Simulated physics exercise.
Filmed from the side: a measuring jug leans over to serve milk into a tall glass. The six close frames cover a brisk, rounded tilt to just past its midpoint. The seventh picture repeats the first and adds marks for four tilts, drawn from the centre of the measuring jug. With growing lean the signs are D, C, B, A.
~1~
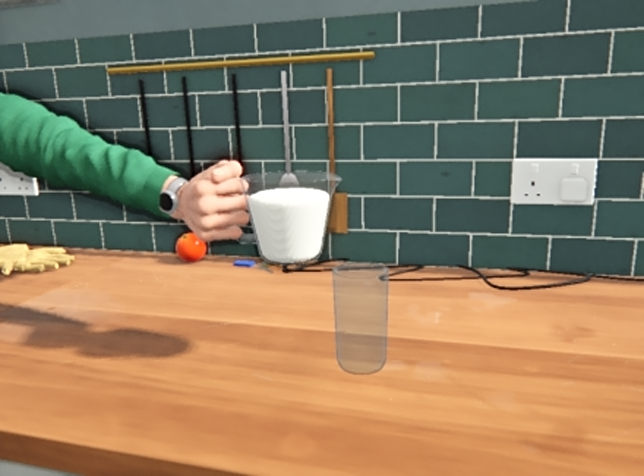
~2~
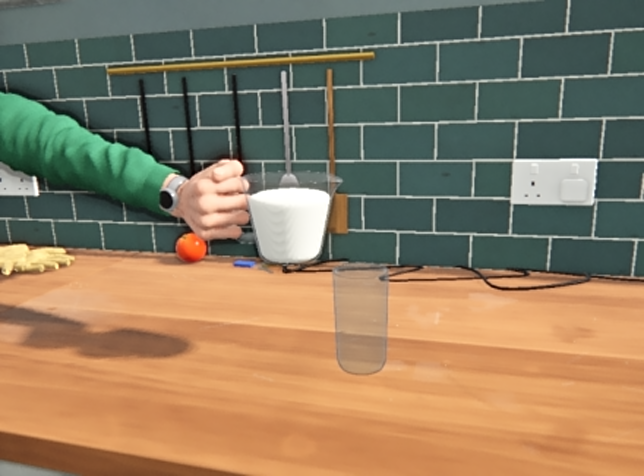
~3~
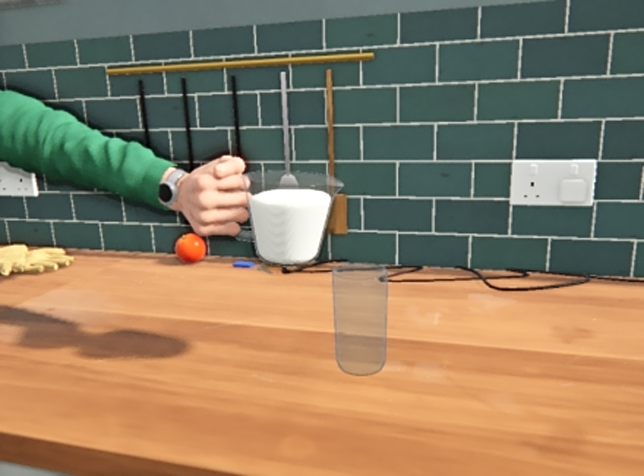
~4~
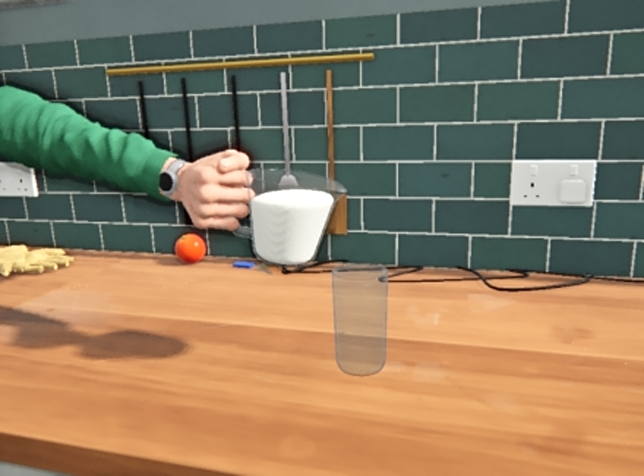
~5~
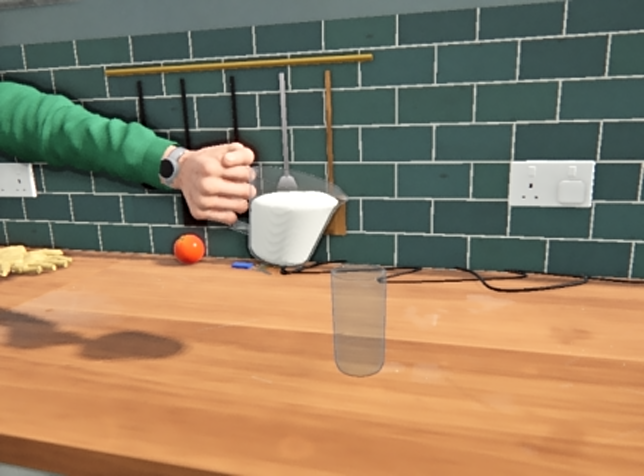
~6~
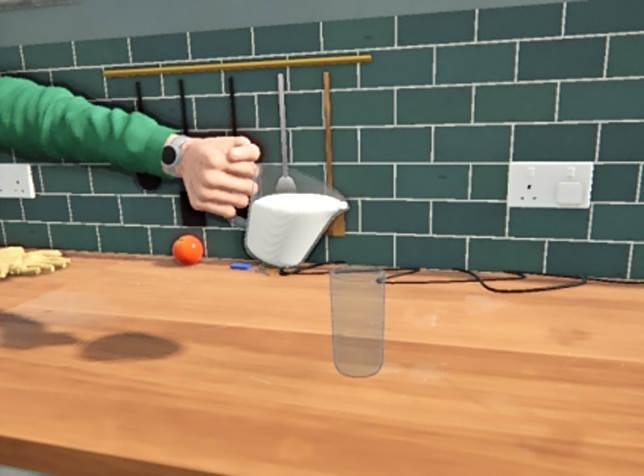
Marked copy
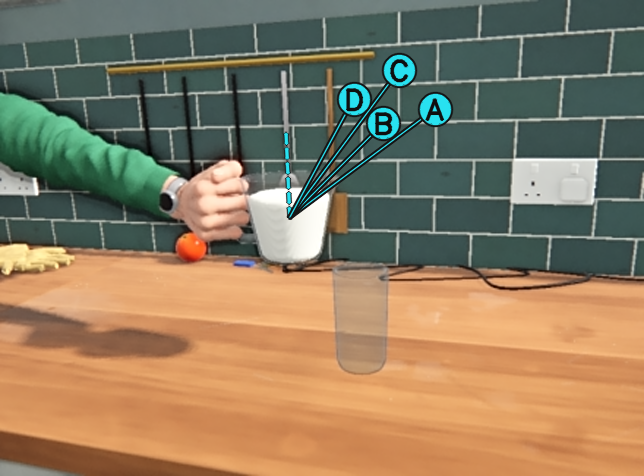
On a wooden counter against dark green tiles, a hand in a green sleeve held a clear jug of milk upright, then gradually tilted it rightward near an empty tall glass, with nothing pouring out.
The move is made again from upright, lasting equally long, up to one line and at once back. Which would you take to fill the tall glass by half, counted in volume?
Choose A.
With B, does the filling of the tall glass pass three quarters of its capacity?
No.
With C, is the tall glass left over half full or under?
Under half.
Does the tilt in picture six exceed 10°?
Yes, it does.
In cyan, A at (421, 118); B at (371, 135); C at (388, 83); D at (345, 114).
With A, the tall glass ends with about 54 % of what it can hold; 7 % of the milk is spilt.
With B, the tall glass ends with about 33 % of what it can hold; 8 % of the milk is spilt.
With C, the tall glass ends with about 21 % of what it can hold; 4 % of the milk is spilt.
With D, the tall glass ends with about 12 % of what it can hold.
